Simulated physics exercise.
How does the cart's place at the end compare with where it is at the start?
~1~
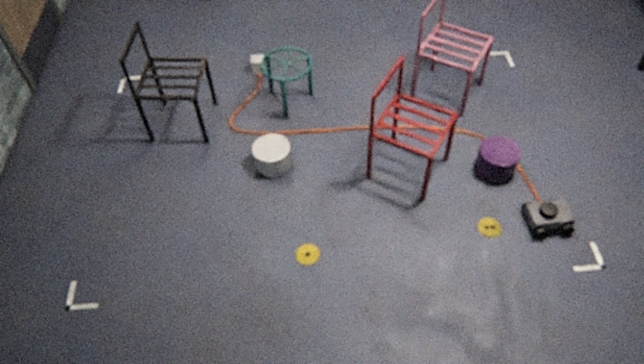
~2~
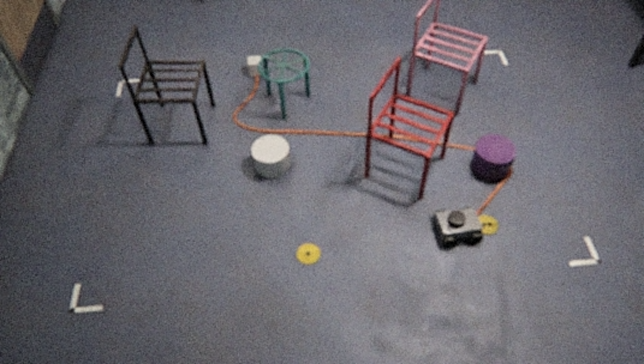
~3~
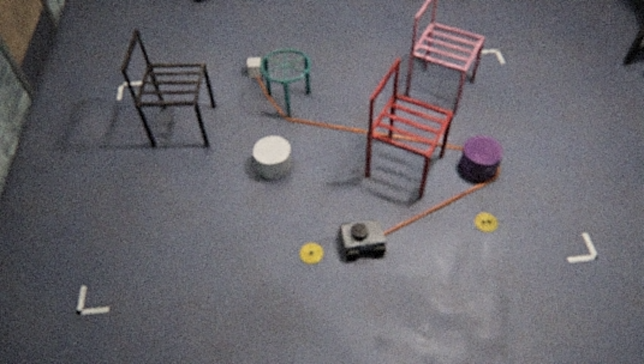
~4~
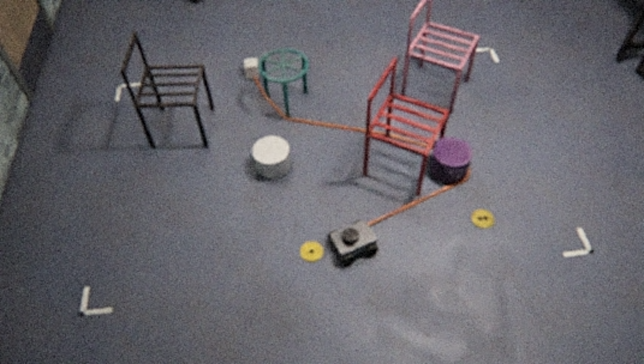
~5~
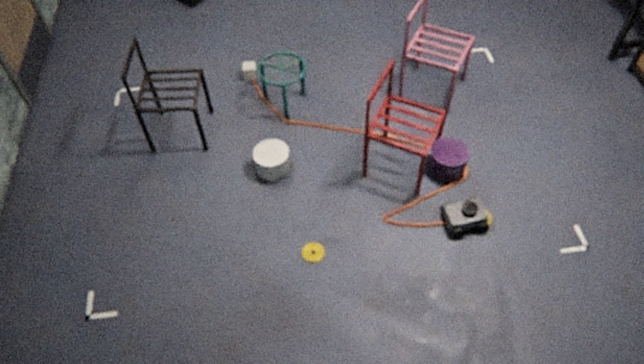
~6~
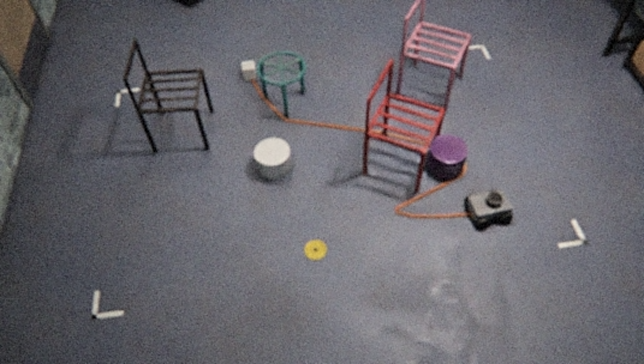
At the start the cart sits off to the right of the right-hand yellow mark. At the end it rests farther left, over that mark and closer to the red chair.
